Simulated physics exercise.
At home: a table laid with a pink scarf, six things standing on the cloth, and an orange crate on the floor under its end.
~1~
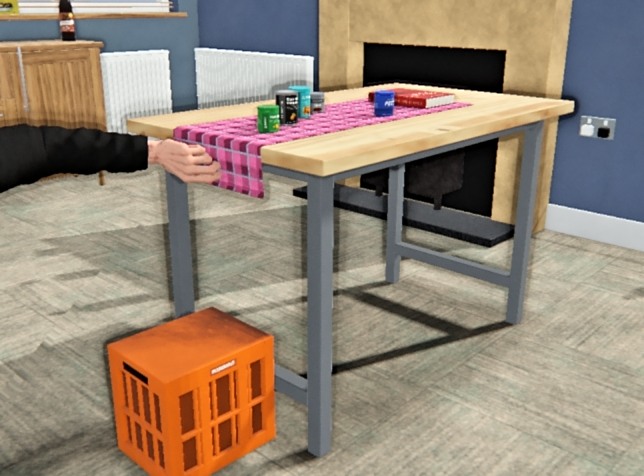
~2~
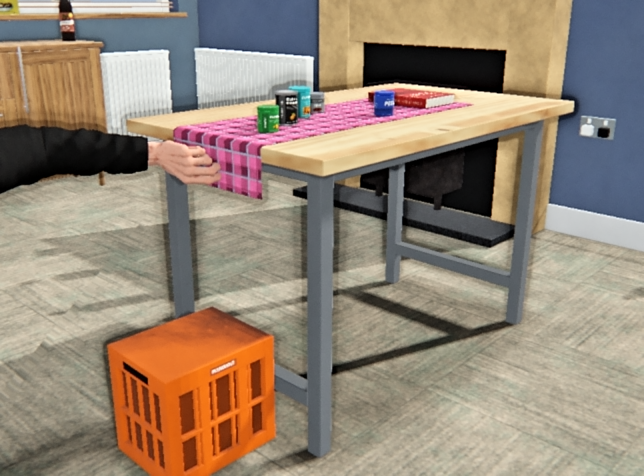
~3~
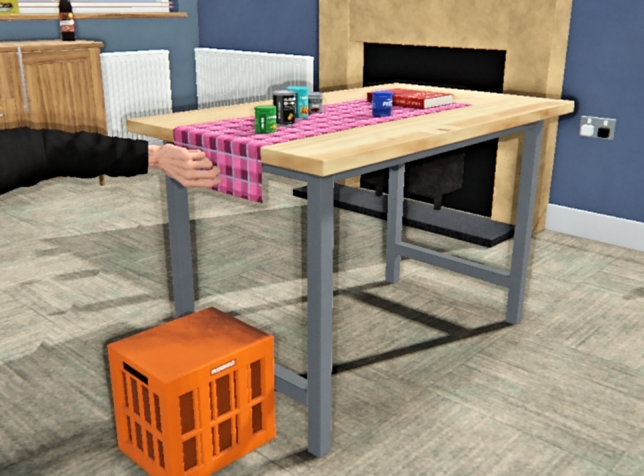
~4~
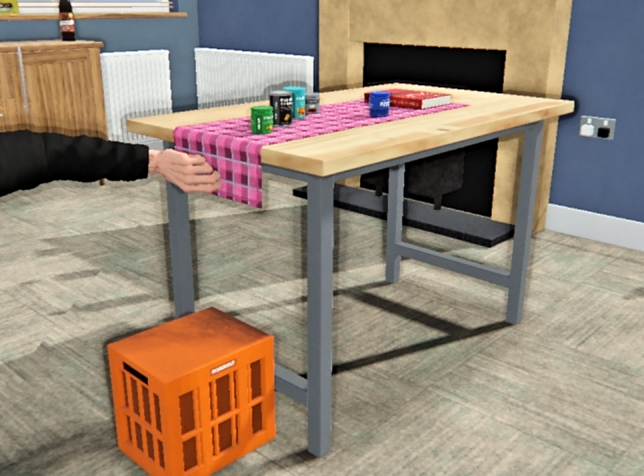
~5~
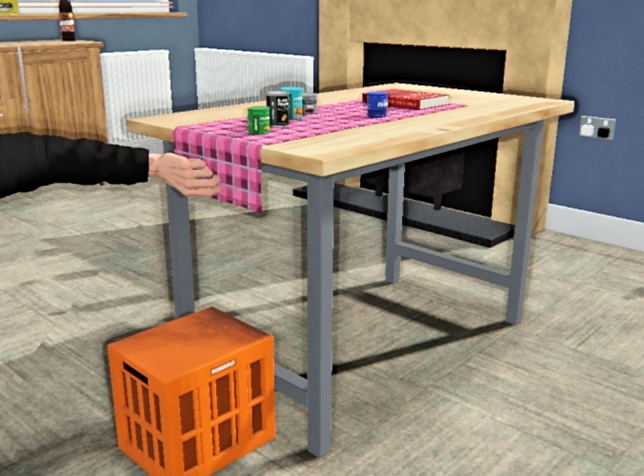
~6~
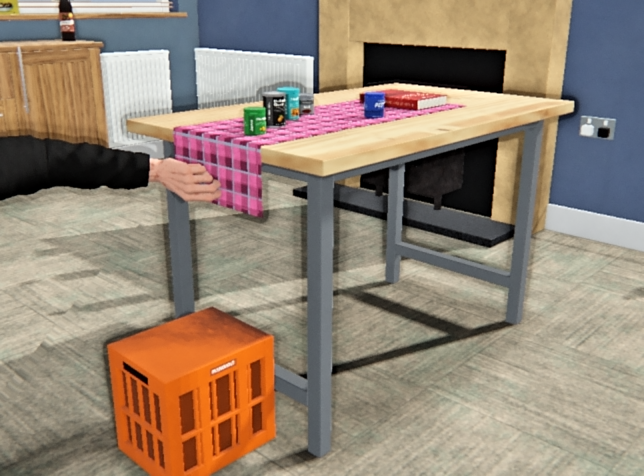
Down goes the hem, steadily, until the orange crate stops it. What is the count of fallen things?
It carries off three.
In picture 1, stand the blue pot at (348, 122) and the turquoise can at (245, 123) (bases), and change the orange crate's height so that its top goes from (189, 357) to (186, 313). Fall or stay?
The blue pot survives, the turquoise can drops off.
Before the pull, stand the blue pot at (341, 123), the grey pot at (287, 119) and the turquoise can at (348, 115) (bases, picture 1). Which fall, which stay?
The blue pot comes down, the grey pot goes over, the turquoise can remains up.
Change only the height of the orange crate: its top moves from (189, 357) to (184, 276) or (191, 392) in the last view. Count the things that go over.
Over the edge go 1 and 4.
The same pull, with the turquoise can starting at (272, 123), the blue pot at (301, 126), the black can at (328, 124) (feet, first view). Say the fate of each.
The turquoise can goes over; the blue pot goes over; the black can falls.
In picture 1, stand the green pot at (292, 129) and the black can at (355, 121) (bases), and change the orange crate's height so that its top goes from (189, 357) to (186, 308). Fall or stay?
The green pot is carried off, the black can does not fall.
Early on, hem near (218, 259); green pot gone.
Midway, hem on the crate; green pot, black can and turquoise can gone.
Finally, hem on the crate; green pot, black can and turquoise can gone. The answer is three.
